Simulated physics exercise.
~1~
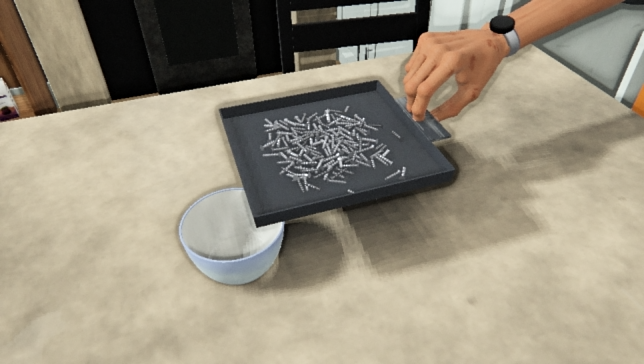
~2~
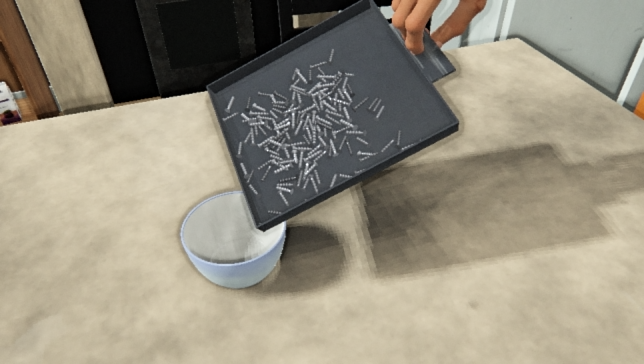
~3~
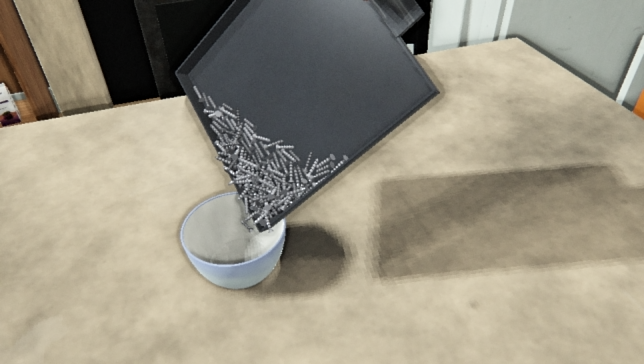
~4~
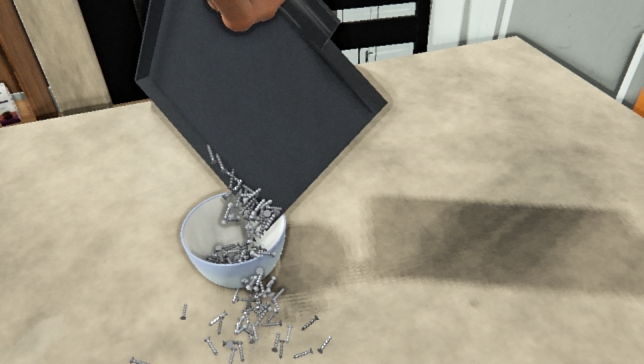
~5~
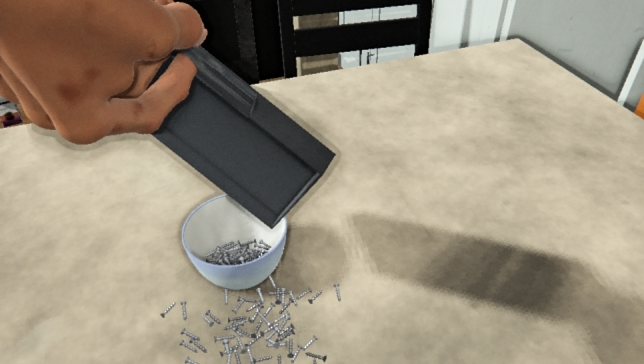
On a pale, mottled stone tabletop in a kitchen, seen from above at a slight angle, a hand wearing a dark-faced watch holds a dark grey square tray scattered with silvery screws. A small light-blue bowl with a white inside stands just below the tray's near corner. The hand tips the tray steadily, and the screws slide down and gather at the low corner. They pour over the bowl, some dropping in while others spill past its near side onto the table. The tray ends steeply tilted and empty, with screws lying both in the bowl and scattered before it.
